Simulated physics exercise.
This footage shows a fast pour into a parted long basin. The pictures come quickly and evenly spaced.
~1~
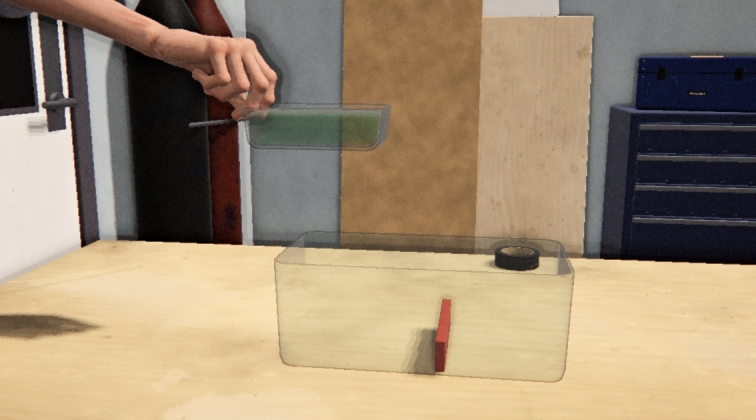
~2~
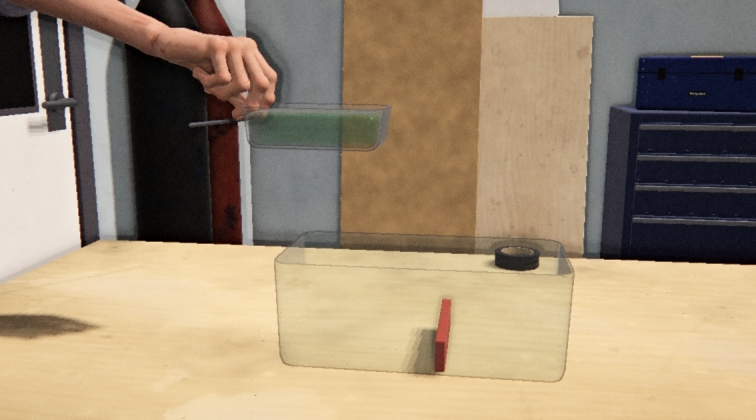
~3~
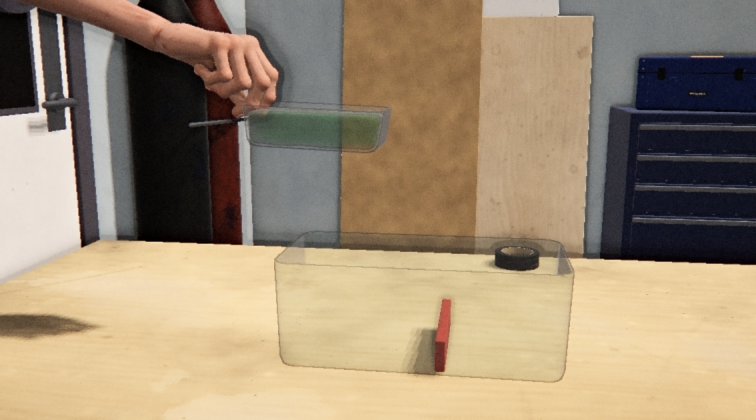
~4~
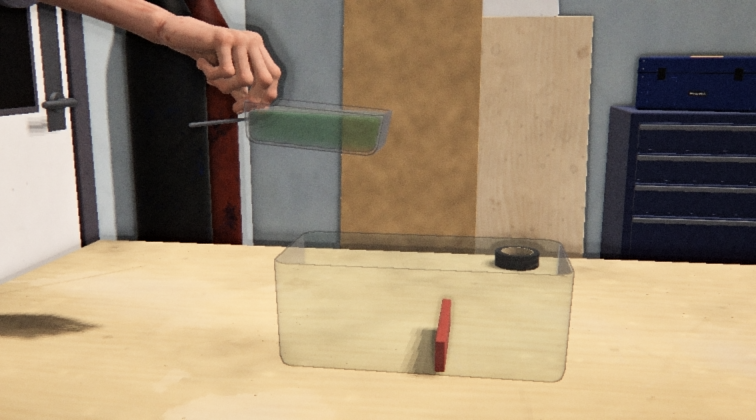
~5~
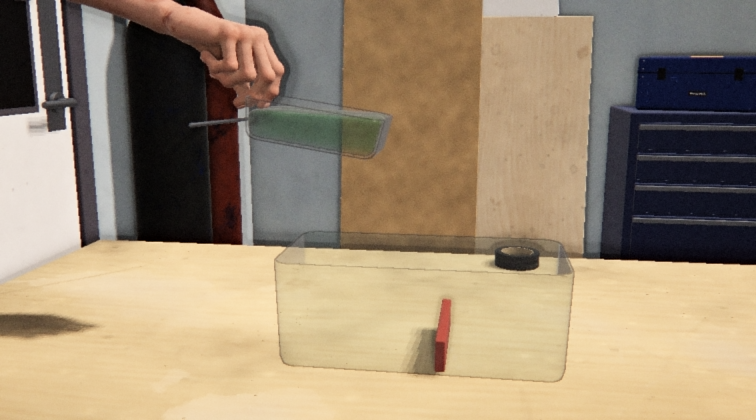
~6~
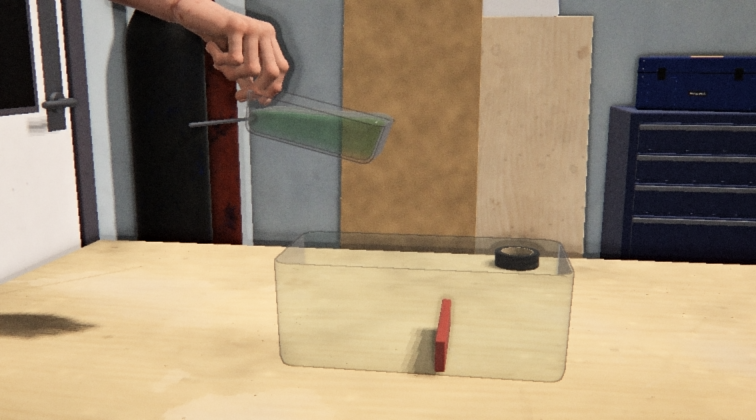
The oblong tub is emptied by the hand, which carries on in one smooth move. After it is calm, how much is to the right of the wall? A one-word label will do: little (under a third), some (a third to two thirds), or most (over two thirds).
Some.
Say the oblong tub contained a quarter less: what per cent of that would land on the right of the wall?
It should come out close to 40 per cent.
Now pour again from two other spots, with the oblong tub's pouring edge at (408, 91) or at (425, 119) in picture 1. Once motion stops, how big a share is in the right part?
Close to 70 % for the first start and close to 75 % for the second.
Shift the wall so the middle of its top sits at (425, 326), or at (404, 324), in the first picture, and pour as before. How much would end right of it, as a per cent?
I'd expect near 70 percent the first time and near 75 percent the next.
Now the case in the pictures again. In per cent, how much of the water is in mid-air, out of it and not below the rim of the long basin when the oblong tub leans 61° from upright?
35 %.
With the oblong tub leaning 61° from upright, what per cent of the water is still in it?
It still holds around 15 per cent there.
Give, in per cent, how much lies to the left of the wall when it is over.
Close to 40 per cent.
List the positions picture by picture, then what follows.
In the first picture, tilt 0°; pouring edge (386, 109); surface from (258, 112) to (384, 113); the long basin's rim runs from (290, 247) to (567, 258); the wall's top is at (444, 320).
In the second picture, tilt 1°; pouring edge (386, 109); surface from (257, 112) to (385, 114).
In the third picture, tilt 2°; pouring edge (387, 111); surface from (258, 111) to (385, 115).
In the fourth picture, tilt 5°; pouring edge (387, 115); surface from (259, 110) to (386, 116).
In the fifth picture, tilt 9°; pouring edge (388, 120); surface from (260, 109) to (387, 117).
In the sixth picture, tilt 14°; pouring edge (388, 126); surface from (260, 110) to (387, 121); 3 per cent is over the edge.
A moment on, the oblong tub is tipped part way and 16 per cent is still to pour, 13 is left of the wall and 35 right of it.
Next, the oblong tub is tipped on its side and 3 per cent is still to pour, 36 is left of the wall and 56 right of it.
Then the oblong tub is tipped on its side and 0 per cent is still to pour, 42 is left of the wall and 56 right of it.
Later the oblong tub is tipped on its side and 0 per cent is still to pour, 42 is left of the wall and 56 right of it.
At rest 42 per cent lies left of the wall, 56 right of it and 2 outside.
